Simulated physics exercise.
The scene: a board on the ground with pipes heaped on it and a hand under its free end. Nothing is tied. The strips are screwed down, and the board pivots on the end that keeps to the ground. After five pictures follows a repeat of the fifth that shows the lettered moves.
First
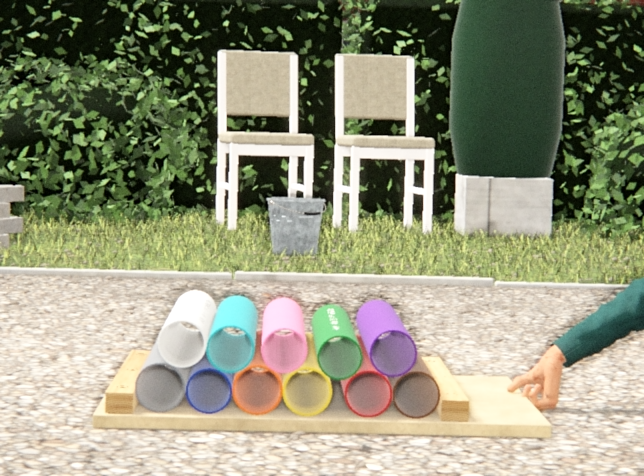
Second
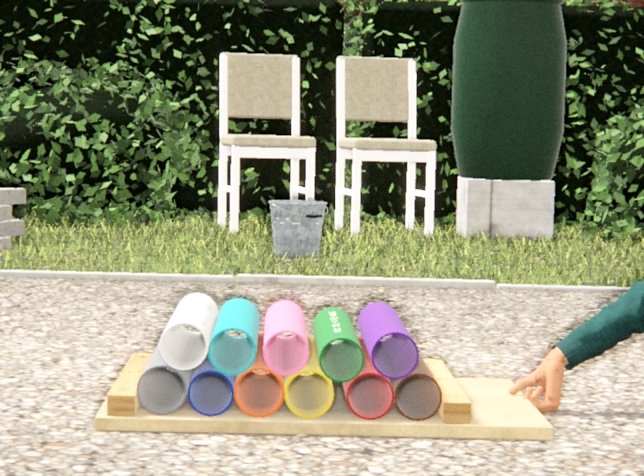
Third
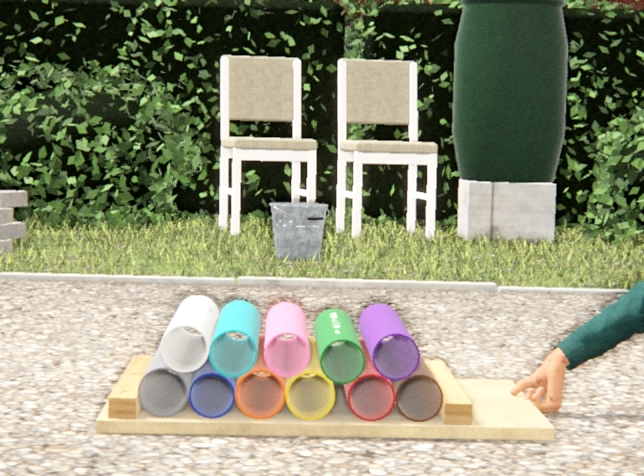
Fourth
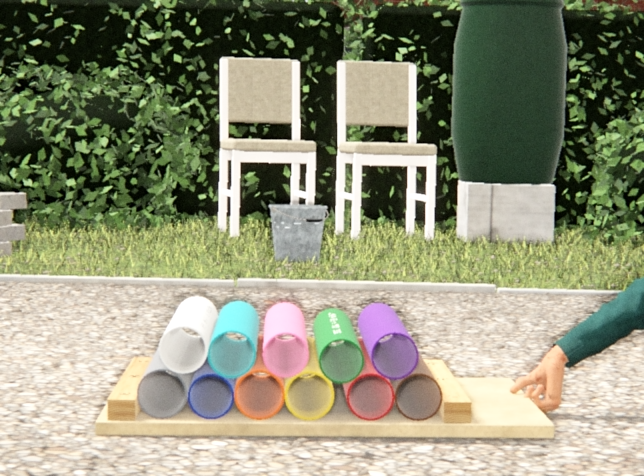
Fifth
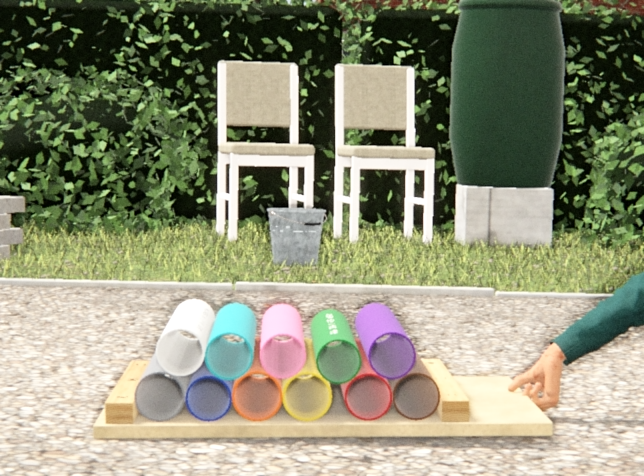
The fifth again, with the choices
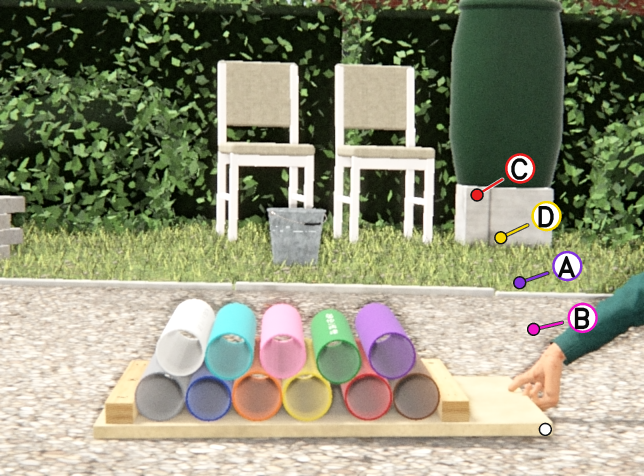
The view drifts very slightly, and the two chairs and metal bucket by the hedge sink a little lower behind a board of colourful pipes stacked in two rows. Throughout, the pipes stay put between the wooden strips, and a green-sleeved hand stays at the board's right end without visibly lifting it.
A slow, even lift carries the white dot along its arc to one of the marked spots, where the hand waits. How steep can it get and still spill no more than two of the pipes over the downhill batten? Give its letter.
Mark D is as high as it can go.
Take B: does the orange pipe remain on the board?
The orange pipe: Yes.
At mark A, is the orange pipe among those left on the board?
Yes, with A.
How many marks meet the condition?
Three of them.
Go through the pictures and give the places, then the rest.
Board (319, 390); grey pipe (160, 388); blue pipe (209, 391), in the first picture.
Blue pipe (211, 394); orange pipe (260, 392), in the second picture.
Board (322, 394); red pipe (372, 397); brown pipe (419, 398); turquoise pipe (233, 354), in the third picture.
Board (322, 394); grey pipe (162, 394); blue pipe (211, 396), in the fourth picture.
Board (320, 395); grey pipe (160, 397); blue pipe (209, 398), in the fifth picture.
On the marked copy, A at (520, 283); B at (534, 329); C at (477, 195); D at (501, 238); the white dot at (545, 429).
Following D. Soon after the start, board at 16°.
Later, board at 27°.
In the end, board at 27°, two over the low batten (turquoise, white).
As for the rest, A none over the low batten; B none over the low batten; C five over the low batten.
